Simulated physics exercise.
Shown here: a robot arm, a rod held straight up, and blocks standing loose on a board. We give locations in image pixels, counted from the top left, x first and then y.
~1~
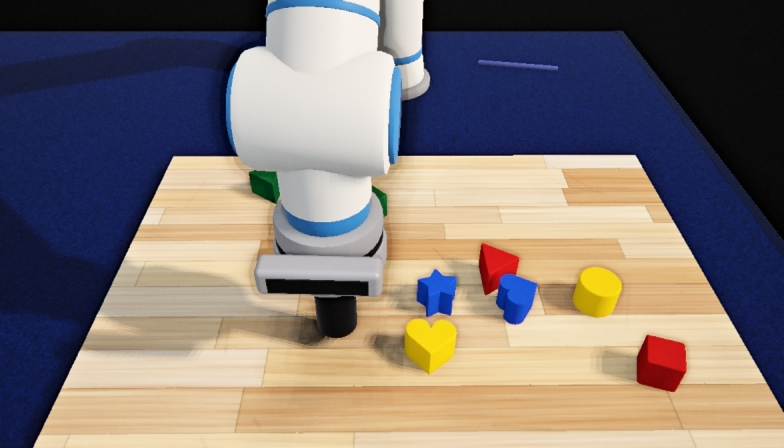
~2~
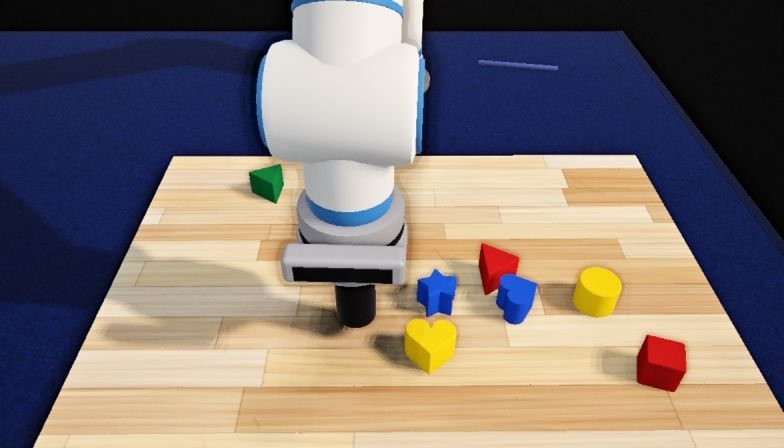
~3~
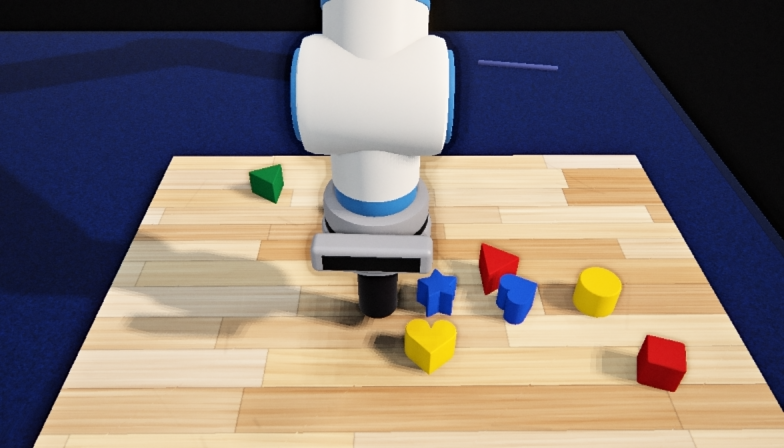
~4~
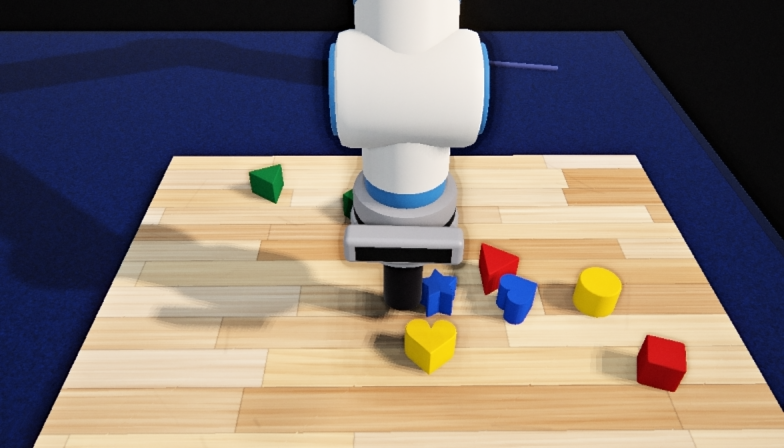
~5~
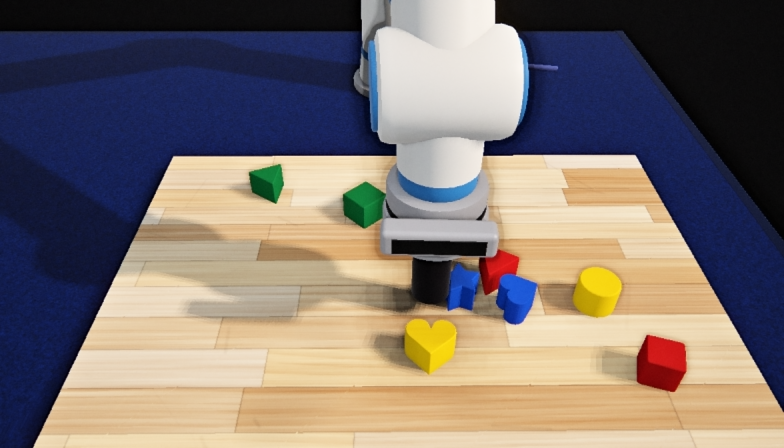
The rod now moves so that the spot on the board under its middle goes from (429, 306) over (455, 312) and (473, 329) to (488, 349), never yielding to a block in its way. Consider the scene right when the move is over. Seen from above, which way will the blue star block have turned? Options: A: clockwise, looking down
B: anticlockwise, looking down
I'll go with B - anticlockwise, looking down.
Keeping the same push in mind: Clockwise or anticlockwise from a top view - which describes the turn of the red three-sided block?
Its spin: Anticlockwise.
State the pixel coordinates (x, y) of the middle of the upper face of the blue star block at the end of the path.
Its top middle will sit at (487, 279).
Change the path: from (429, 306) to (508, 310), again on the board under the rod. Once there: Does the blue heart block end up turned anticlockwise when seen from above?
Going by the path, no.
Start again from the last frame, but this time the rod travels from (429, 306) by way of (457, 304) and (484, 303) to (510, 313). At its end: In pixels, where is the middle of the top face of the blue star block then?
The middle of its upper face will lie at (530, 272).
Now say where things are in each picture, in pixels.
Tip of the rod (338, 323), middles of tops, yellow heart block (431, 332), blue star block (438, 282), red three-sided block (497, 257), blue heart block (518, 288), in the first frame.
Rod (357, 314), nothing pushed, in the second frame.
Rod (378, 304), nothing pushed, in the third frame.
Rod (403, 297), nothing pushed, in the fourth frame.
Rod (430, 291), yellow heart block (431, 332), blue star block (461, 277), red three-sided block (497, 257), blue heart block (518, 288), in the fifth frame.
What follows on the original path. Halfway along, rod (468, 304); blue star block (487, 279), turned 30° anticlockwise; red three-sided block (503, 256), turned 25° anticlockwise; blue heart block (522, 287).
At the end, rod (491, 334); yellow heart block unmoved; blue star block (487, 279), turned 30° anticlockwise; red three-sided block (503, 256), turned 25° anticlockwise; blue heart block (522, 287).
